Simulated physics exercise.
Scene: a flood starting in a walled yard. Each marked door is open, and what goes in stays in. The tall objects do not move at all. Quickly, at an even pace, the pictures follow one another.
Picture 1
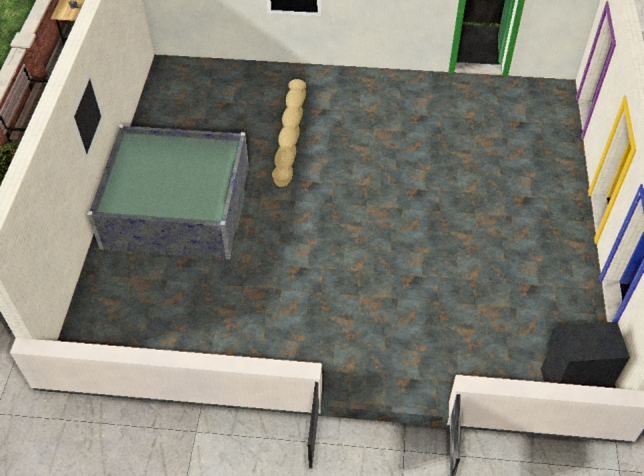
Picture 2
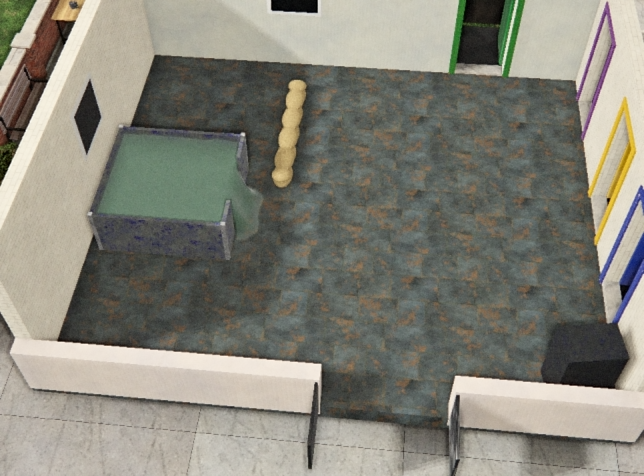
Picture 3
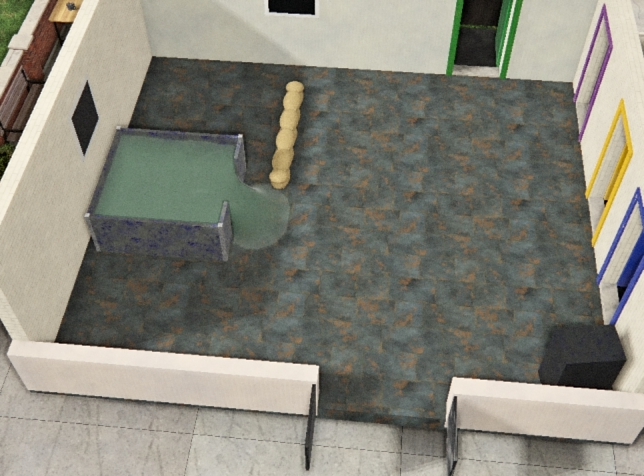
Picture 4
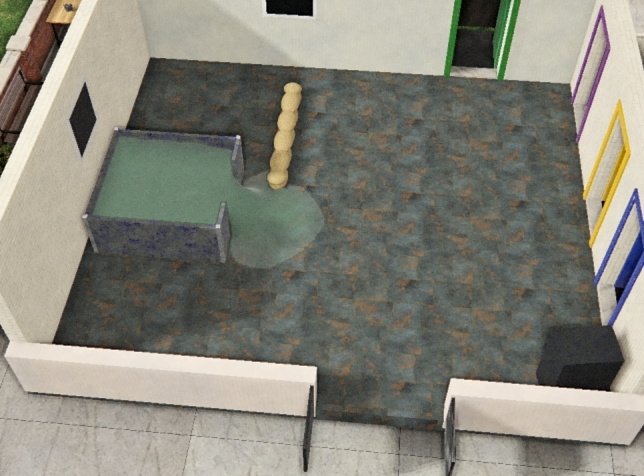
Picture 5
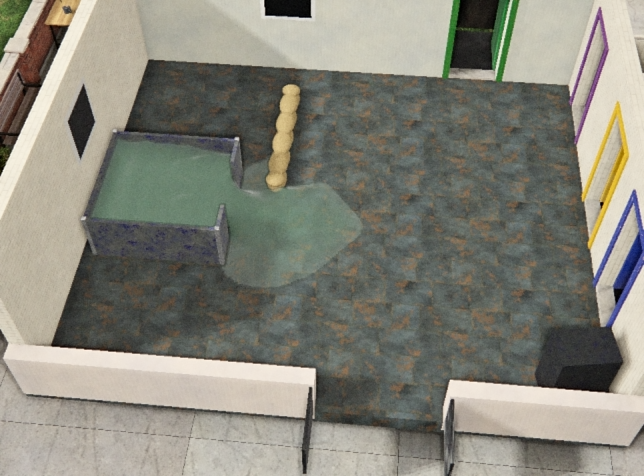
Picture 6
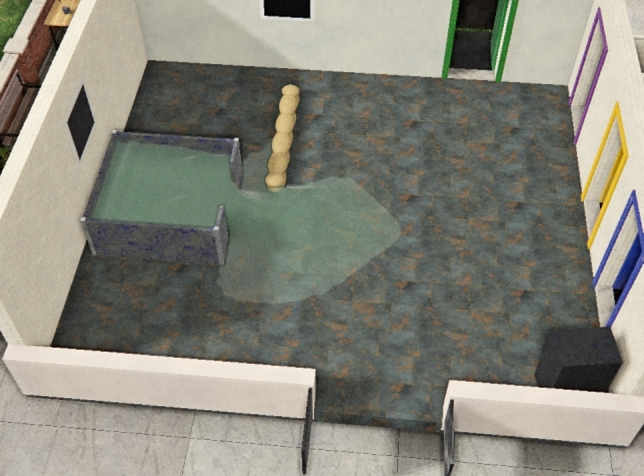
Green water pours from a gap in the tank and spreads right across the yard floor.
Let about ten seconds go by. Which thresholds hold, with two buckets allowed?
The yellow door passes two buckets of inflow, the purple door passes two buckets of inflow, the green door stays within two buckets of inflow, the blue door passes two buckets of inflow.
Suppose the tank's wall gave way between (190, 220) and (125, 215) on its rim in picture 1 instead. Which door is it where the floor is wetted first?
The blue door.
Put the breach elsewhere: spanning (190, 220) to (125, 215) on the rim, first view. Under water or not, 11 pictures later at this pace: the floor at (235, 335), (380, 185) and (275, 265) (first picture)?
Submerged, untouched, untouched.
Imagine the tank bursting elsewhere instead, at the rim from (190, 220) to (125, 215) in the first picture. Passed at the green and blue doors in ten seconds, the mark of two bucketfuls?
In that setup the green door keeps within bounds, but the blue door runs over the limit.
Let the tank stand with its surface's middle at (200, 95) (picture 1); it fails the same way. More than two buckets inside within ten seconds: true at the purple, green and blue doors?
I reckon purple breaks the limit, green misses the mark, and blue misses the mark.
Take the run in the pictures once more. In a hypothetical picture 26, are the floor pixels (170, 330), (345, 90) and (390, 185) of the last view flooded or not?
In that order: Free of water, free of water, wet.
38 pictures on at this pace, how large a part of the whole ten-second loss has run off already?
About 60 per cent.
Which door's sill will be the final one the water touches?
That is the green door.
A moment on, water covers 30 % of the floor; the yellow door not reached, the purple door not reached, the green door not reached, the blue door not reached.
Next, water covers 55 % of the floor; the yellow door under two buckets in, the purple door not reached, the green door not reached, the blue door wet at the sill, nothing in.
Then, water covers 60 % of the floor; the yellow door over two buckets in, the purple door under two buckets in, the green door wet at the sill, nothing in, the blue door over two buckets in.
Later, water covers 60 % of the floor; the yellow door far over two buckets in, the purple door over two buckets in, the green door wet at the sill, nothing in, the blue door over two buckets in.
In the end, water covers 75 % of the floor; the yellow door far over two buckets in, the purple door over two buckets in, the green door wet at the sill, nothing in, the blue door over two buckets in.
